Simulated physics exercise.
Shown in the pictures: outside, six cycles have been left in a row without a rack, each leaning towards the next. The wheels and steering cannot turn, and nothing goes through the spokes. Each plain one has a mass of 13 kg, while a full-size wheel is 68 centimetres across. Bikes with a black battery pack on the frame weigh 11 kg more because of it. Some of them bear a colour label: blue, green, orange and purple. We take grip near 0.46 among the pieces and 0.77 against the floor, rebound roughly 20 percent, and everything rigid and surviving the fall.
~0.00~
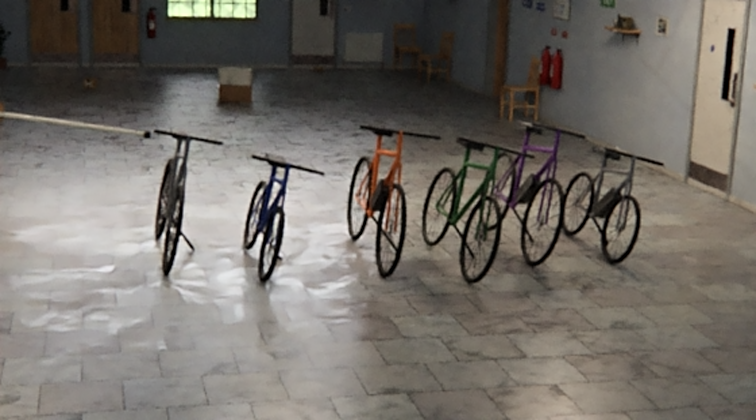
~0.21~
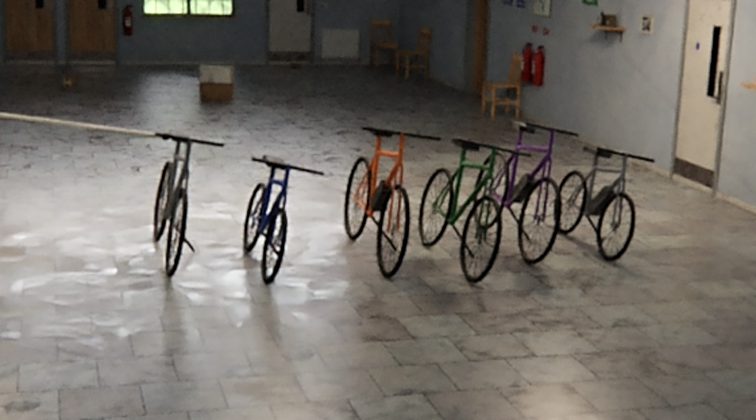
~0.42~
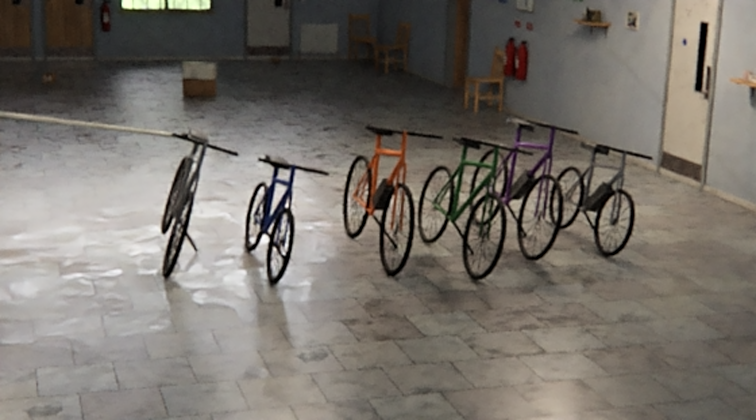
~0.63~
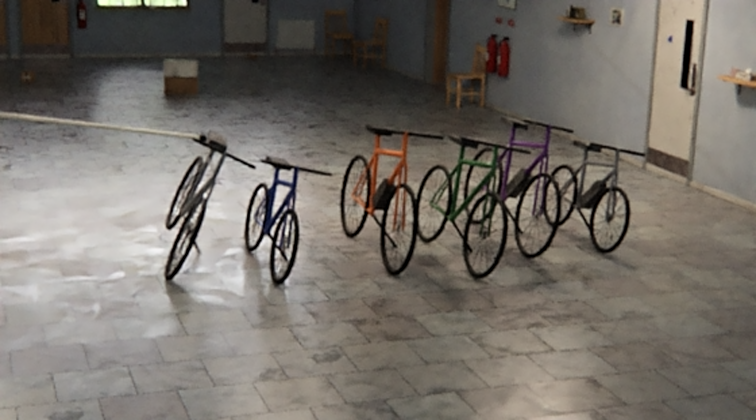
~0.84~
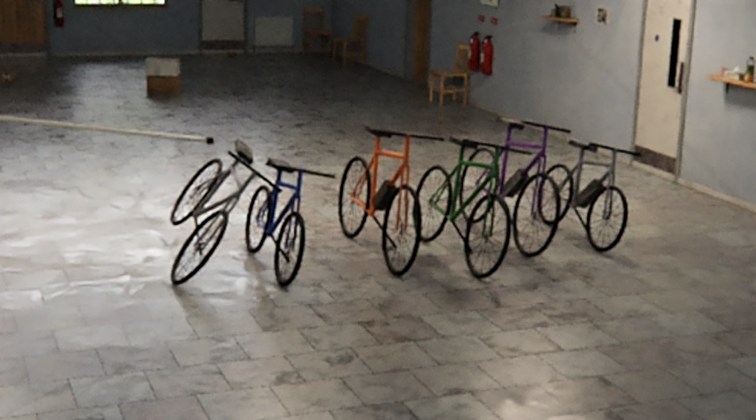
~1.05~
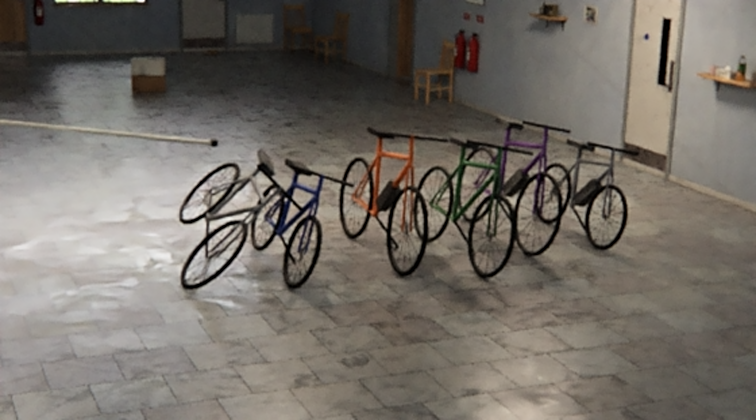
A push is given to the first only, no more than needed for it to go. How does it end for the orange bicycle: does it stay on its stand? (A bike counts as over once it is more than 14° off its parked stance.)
The bike ends up fine.
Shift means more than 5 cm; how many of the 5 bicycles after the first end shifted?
By my tally, the number that shifted is 1.
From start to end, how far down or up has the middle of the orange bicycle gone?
Its middle ends around 0 cm lower.
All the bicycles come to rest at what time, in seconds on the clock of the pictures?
That happens at roughly 1.5 seconds.
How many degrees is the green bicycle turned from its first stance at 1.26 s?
Its tilt comes to about 0° at that moment.
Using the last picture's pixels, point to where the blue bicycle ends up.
Roughly (342, 238).
After 1.26 s, 1 of the 5 other bicycles over; orange bicycle unmoved; blue bicycle leaning 21°.
After 1.46 s, 1 of the 5 other bicycles over; orange bicycle unmoved; blue bicycle leaning 49°.
At rest (1.9 s), 1 of the 5 other bicycles over; orange bicycle unmoved; blue bicycle leaning 67°; green bicycle unmoved. Four left standing. As the last picture would show them, middles, orange bicycle near (385, 189), blue bicycle near (342, 238).
